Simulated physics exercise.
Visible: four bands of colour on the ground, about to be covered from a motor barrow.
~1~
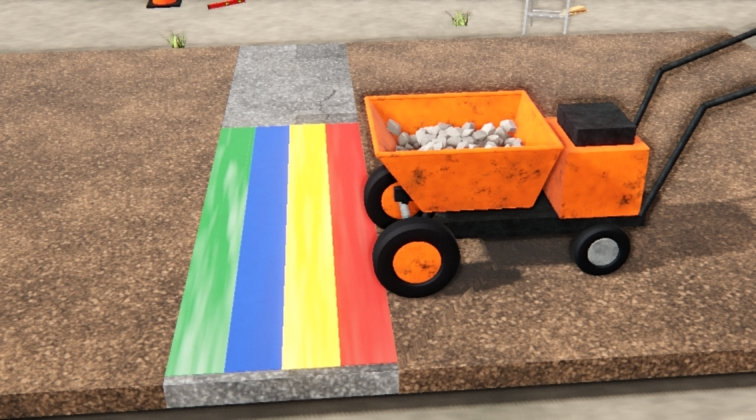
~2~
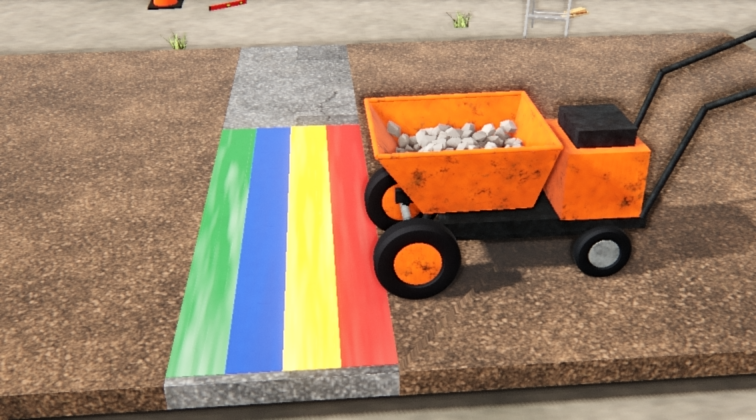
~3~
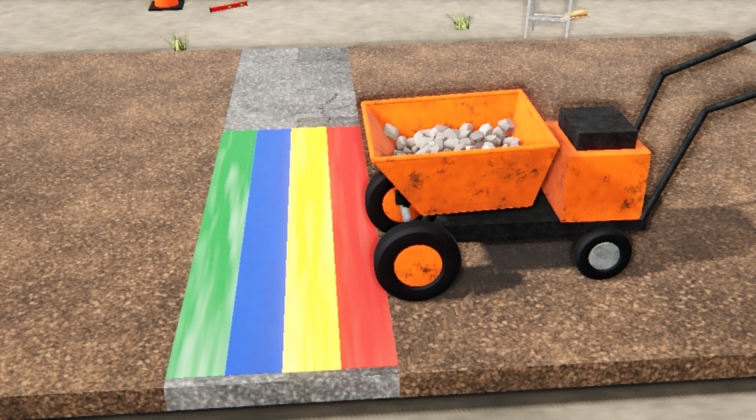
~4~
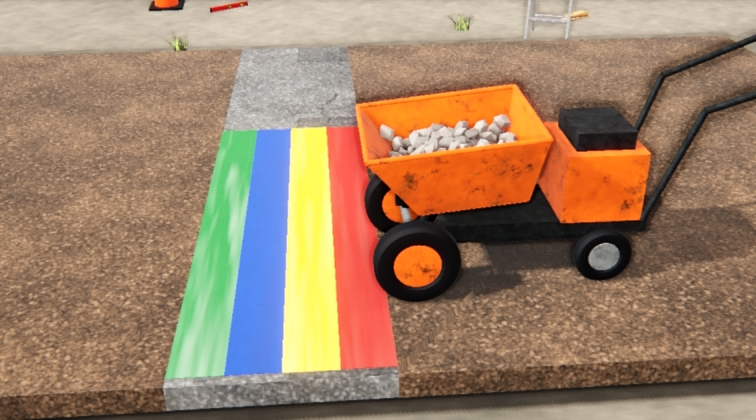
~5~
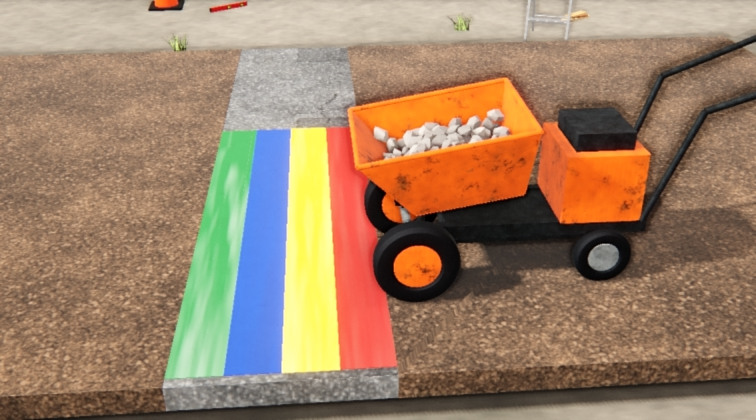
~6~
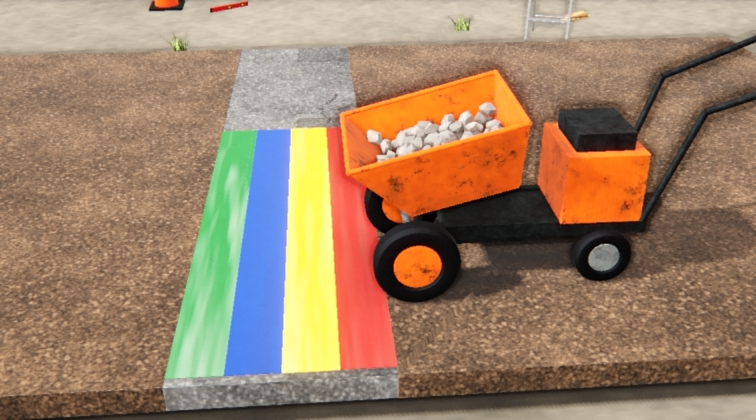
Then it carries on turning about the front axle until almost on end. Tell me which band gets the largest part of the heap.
I would say the blue band gets the largest part.
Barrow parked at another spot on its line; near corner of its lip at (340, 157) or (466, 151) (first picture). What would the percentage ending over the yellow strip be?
First some 0, then 30 per cent.
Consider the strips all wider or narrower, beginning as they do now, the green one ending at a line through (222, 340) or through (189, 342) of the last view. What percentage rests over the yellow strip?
Near 0 and then 0 in a hundred.
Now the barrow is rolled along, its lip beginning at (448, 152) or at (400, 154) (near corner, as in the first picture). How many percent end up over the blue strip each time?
About 10 and 30 per cent.
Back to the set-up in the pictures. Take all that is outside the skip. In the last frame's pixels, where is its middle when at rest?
I'd mark it at roughly (261, 262).
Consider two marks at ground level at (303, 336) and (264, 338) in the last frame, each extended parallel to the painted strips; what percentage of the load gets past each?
In order: 70 percent, then 50 percent.
Soon, skip tipped steeply; all in the skip.
A while on, skip tipped right over; nearly all in the skip; a stray few over the yellow strip; a small part over the blue strip; a stray few over the green strip.
Towards the end, skip tipped right over; about a third in the skip; a small part over the yellow strip; about a third over the blue strip; a small part over the green strip; a stray few off the paint.
Finally, skip tipped right over; about a quarter in the skip; none over the red strip; a small part over the yellow strip; about half over the blue strip; about a quarter over the green strip; a stray few off the paint.
